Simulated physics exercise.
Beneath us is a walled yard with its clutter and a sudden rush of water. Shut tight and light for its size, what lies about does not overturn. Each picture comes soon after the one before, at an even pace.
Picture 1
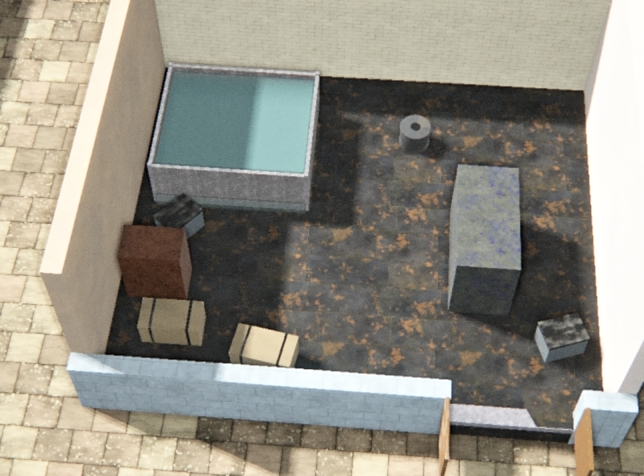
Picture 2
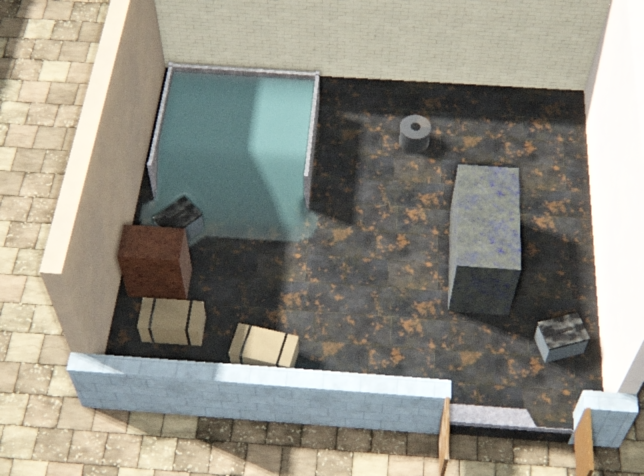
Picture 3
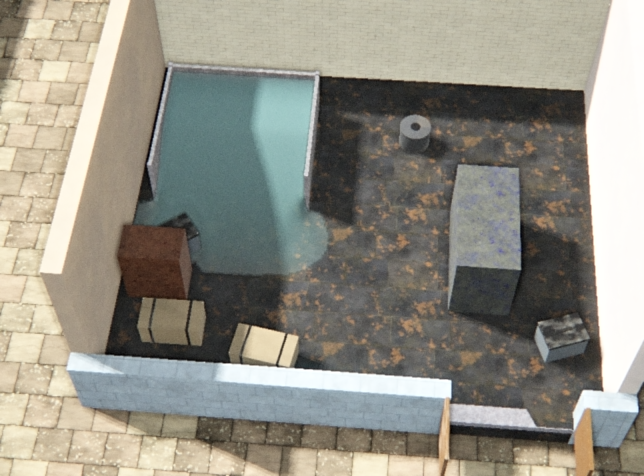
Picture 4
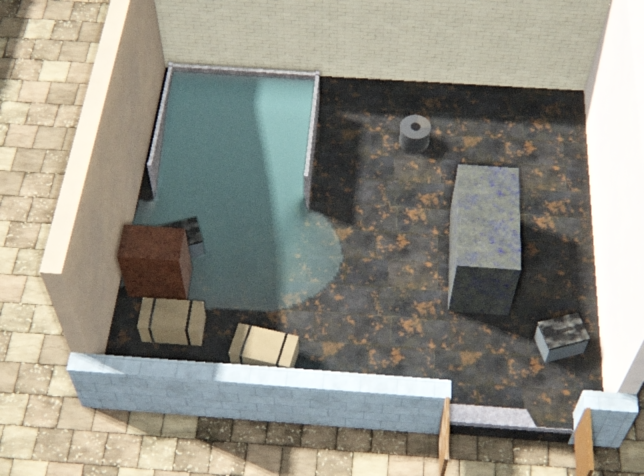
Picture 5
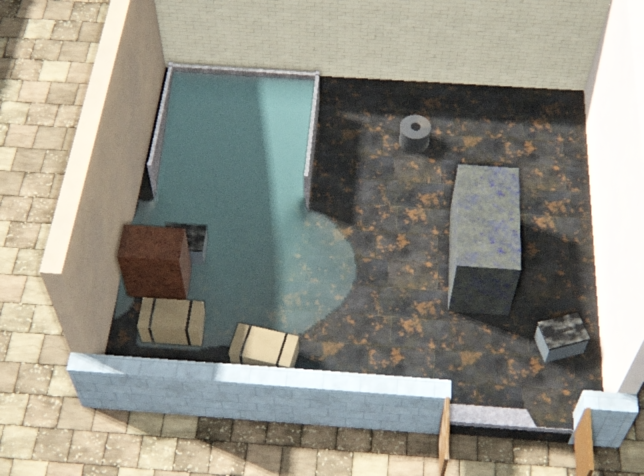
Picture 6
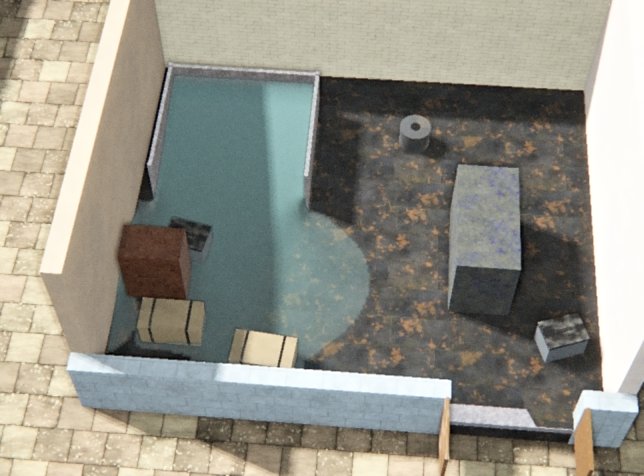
The footage shows a walled yard where water bursts from a raised tank at the upper left and spreads across the dark floor toward the near wall, surrounding boxes and shifting a small grey chest slightly.
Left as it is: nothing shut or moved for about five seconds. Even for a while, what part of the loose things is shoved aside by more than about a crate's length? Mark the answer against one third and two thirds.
Two thirds or more of them.
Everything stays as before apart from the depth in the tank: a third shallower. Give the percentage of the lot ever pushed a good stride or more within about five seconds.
By my count, 80 %.
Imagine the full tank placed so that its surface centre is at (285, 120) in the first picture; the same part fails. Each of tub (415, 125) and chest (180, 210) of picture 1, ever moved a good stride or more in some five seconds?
Result, in listed order - stopped sooner; reached that distance.
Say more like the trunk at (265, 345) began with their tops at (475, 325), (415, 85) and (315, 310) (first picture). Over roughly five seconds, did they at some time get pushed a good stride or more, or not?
Item by item: Goes the distance, remains in place, goes the distance.
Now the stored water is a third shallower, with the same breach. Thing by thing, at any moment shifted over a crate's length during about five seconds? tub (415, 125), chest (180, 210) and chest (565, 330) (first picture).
In the order you named them: Stayed within the threshold, went past the threshold, went past the threshold.
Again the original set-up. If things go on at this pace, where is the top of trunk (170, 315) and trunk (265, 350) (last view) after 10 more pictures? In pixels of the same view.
Roughly (144, 307) and (319, 352).
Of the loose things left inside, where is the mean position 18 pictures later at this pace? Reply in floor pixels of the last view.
Roughly at (374, 295) in the last view.
A moment on, 1 of 5 are well off their spots; 2 afloat.
Next, 2 of 5 are well off their spots; 3 afloat.
Later, 4 of 5 are well off their spots; 4 afloat.
In the end, 4 of 5 are well off their spots, and 4 have been at some point; 3 afloat.
